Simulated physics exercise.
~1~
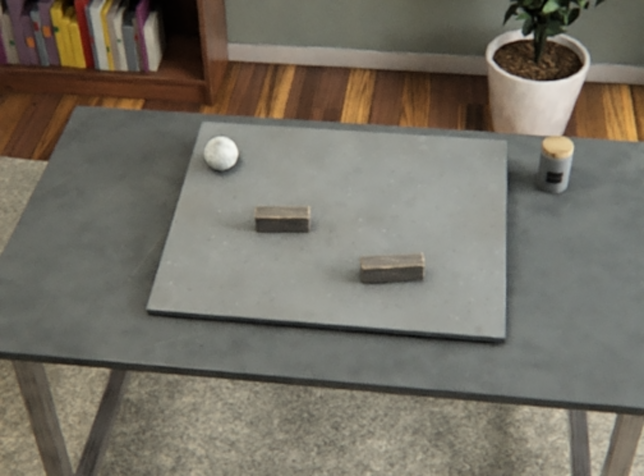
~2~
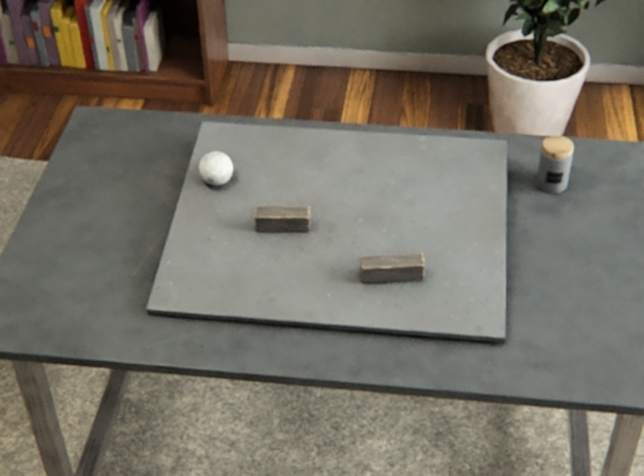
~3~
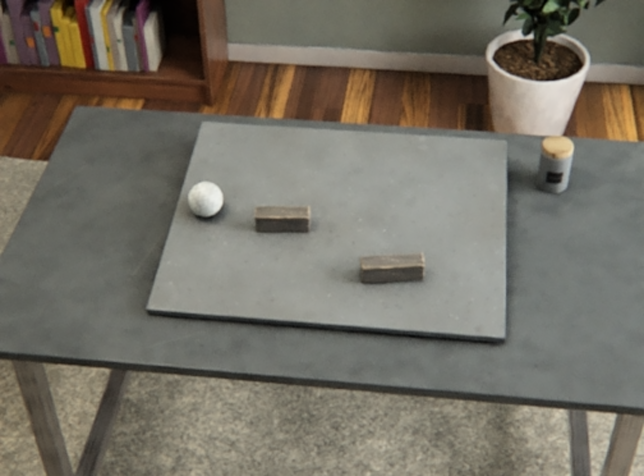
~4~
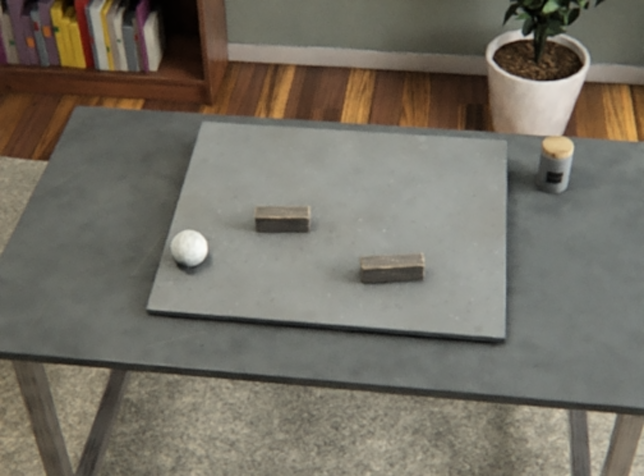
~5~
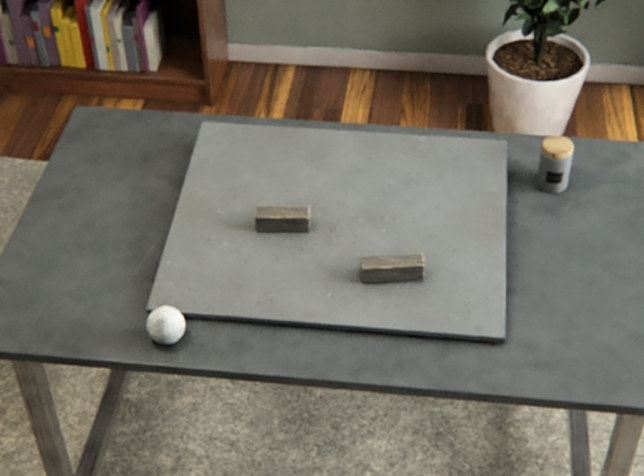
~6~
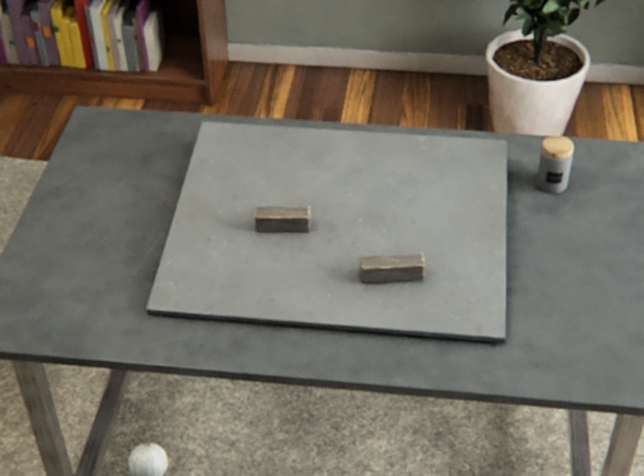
On a dark grey table indoors, a small white ball rolls down a grey board, drops off the near edge and ends up below.
